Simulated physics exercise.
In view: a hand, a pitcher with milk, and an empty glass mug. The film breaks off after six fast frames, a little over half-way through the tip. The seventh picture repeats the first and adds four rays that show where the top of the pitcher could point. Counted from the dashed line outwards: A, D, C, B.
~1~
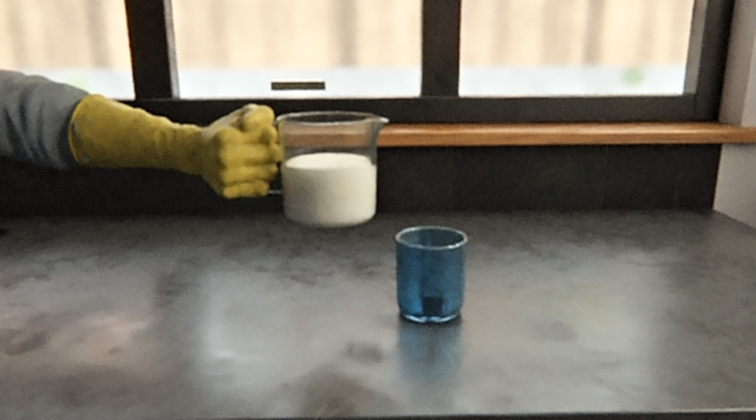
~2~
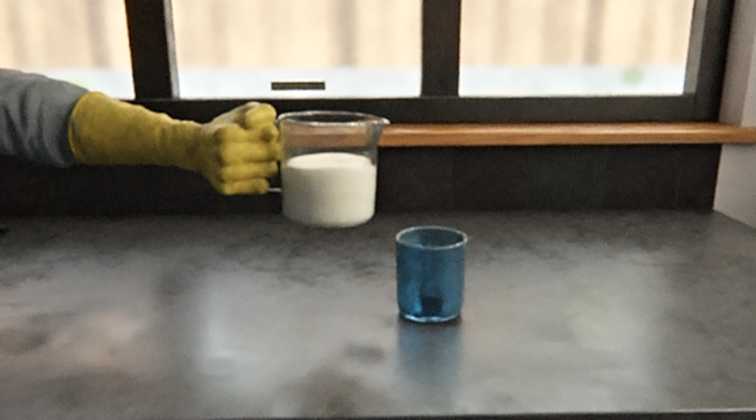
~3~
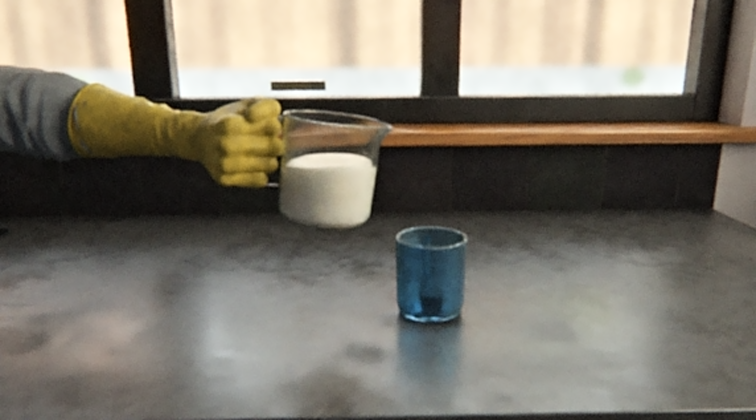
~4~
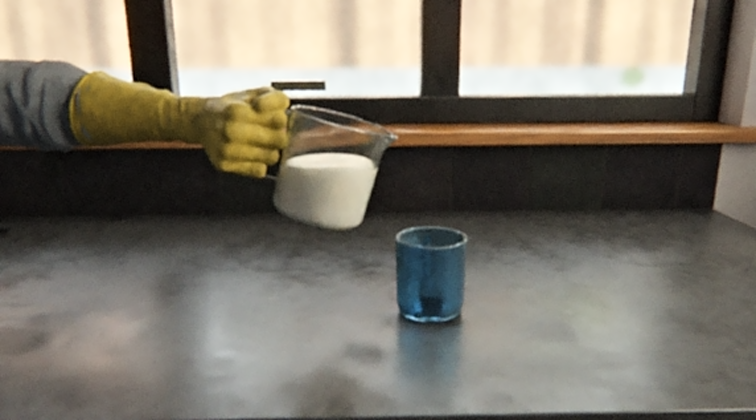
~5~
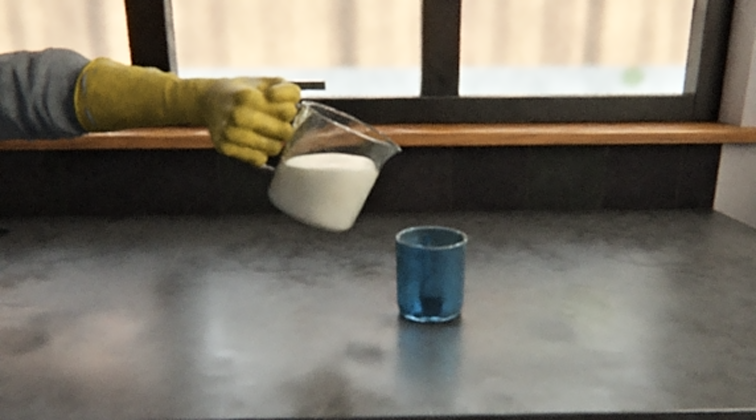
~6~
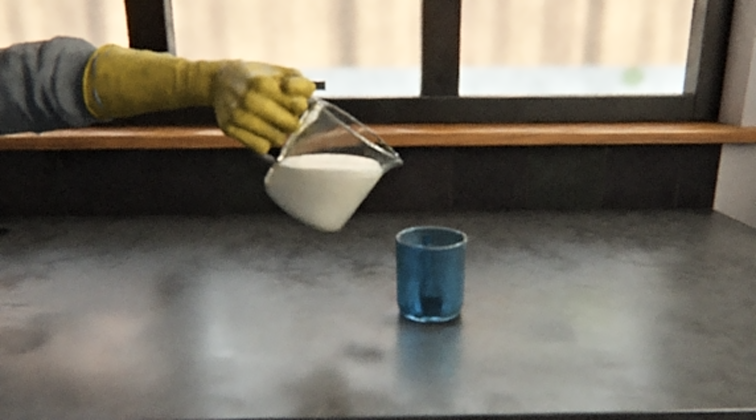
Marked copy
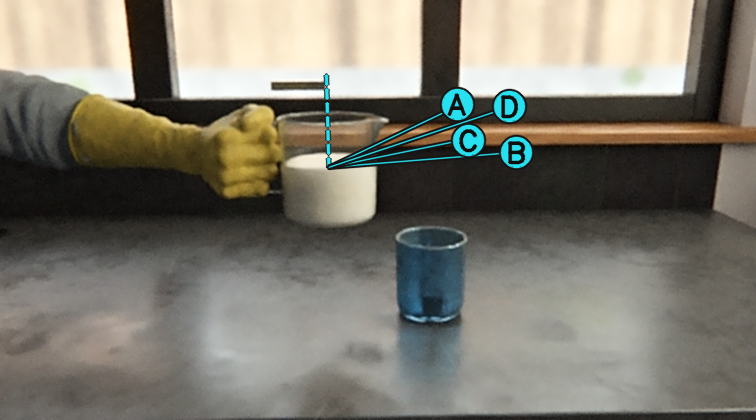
A hand in a yellow rubber glove held a clear pitcher of milk above a dark counter, then steadily tilted it to the right near an empty blue glass, with no milk leaving the pitcher.
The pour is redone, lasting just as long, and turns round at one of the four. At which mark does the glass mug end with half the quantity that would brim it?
Use line A.
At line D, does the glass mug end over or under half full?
Over half.
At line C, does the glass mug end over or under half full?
Over half.
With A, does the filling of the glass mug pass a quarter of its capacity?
Yes, it does.
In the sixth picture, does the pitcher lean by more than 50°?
No.
In cyan, A at (442, 113); B at (499, 153); C at (451, 142); D at (493, 112).
Choosing A, the glass mug ends with about 48 % of what it can hold.
Choosing B, the glass mug ends with about 97 % of what it can hold; 4 % of the milk is spilt.
Choosing C, the glass mug ends with about 85 % of what it can hold.
Choosing D, the glass mug ends with about 68 % of what it can hold.
